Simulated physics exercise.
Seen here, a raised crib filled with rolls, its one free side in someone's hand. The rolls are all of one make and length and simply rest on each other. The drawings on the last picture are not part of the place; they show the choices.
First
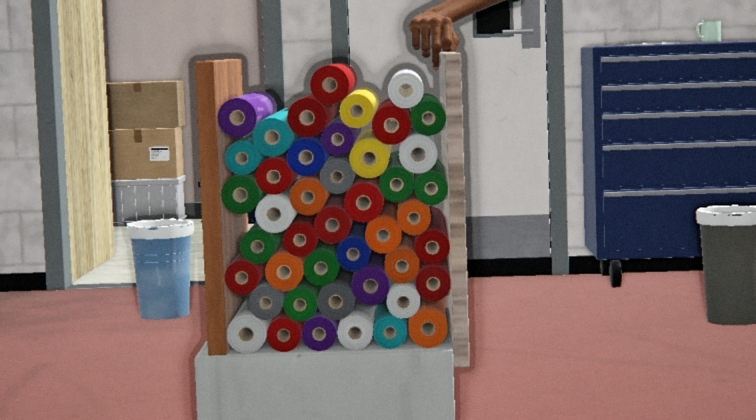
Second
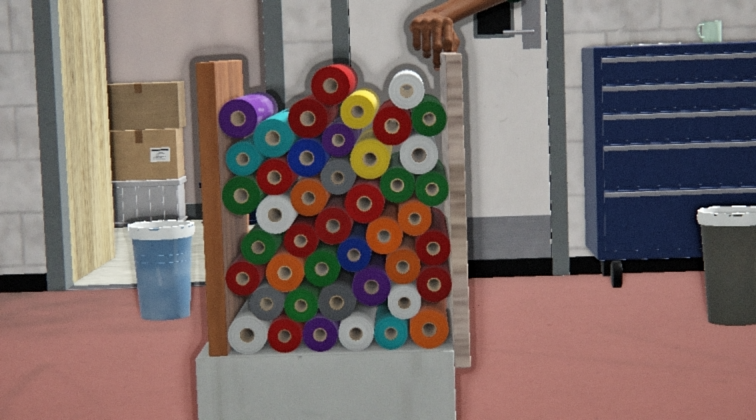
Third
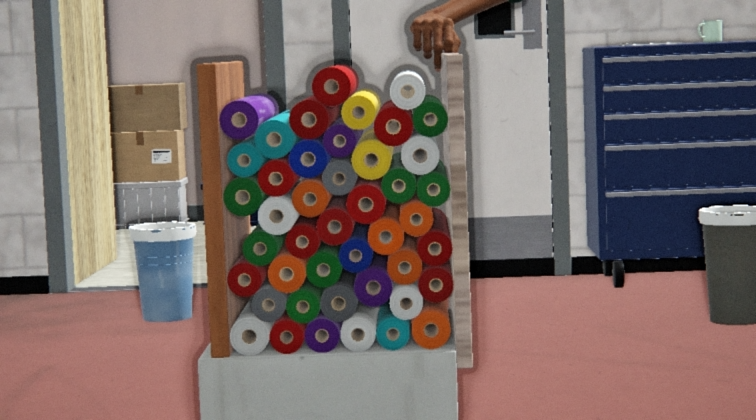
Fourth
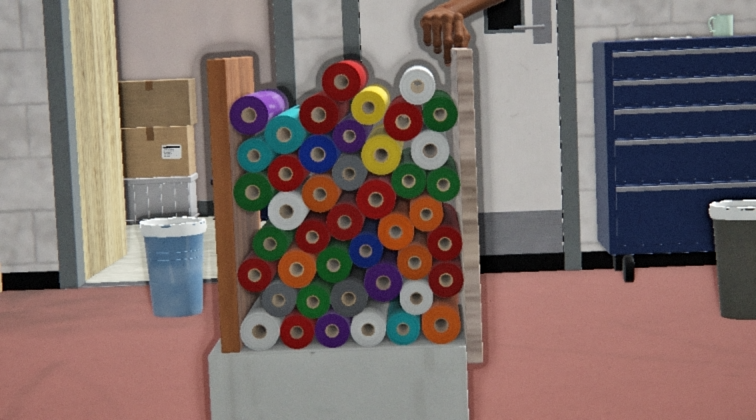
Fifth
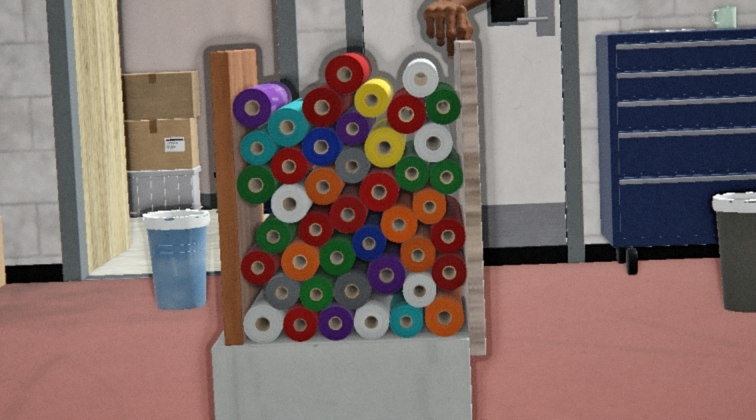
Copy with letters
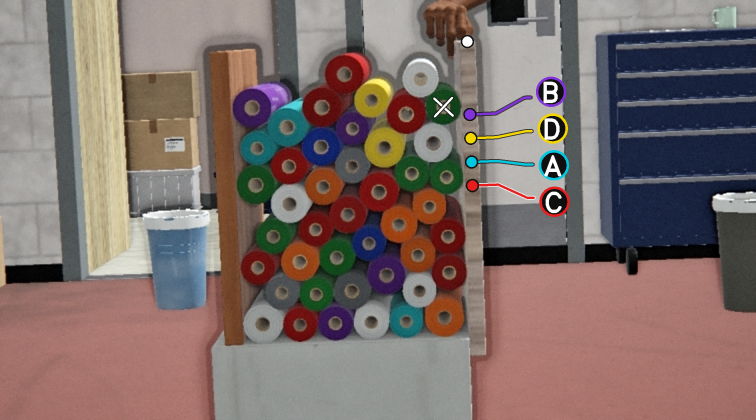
A tall stack of colorful rolls sat between two upright boards while a hand rested on top of the right-hand board; nothing in the pile moved, and only the view shifted slightly.
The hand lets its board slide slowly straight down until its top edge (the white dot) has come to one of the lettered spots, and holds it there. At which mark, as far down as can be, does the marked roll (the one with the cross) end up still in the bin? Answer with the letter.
No lower than D.
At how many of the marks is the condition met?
Two of them.
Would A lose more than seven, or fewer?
Fewer than seven.
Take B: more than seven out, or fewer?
It loses fewer than seven.
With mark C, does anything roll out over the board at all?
Yes.
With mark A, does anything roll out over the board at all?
Yes.
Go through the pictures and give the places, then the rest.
A red roll (300, 240); a red roll (364, 203); a green roll (240, 195), in the first picture.
A green roll (241, 196); a red roll (392, 126), in the second picture.
A red roll (309, 119); side board (455, 197), in the third picture.
A white roll (260, 331); an orange roll (441, 325), in the fourth picture.
A purple roll (387, 275); a green roll (337, 258); a red roll (316, 229), in the fifth picture.
On the marked copy, A at (472, 162); B at (470, 114); C at (473, 186); D at (471, 138); the cross at (443, 107); the white dot at (468, 41).
With D. Early on, top of the board (461, 87).
Further on, top of the board (463, 138).
At the end, top of the board (463, 138), one out over the board, the crossed one still inside.
As for the rest, A lets the crossed one out; B keeps the crossed one inside; C lets the crossed one out.
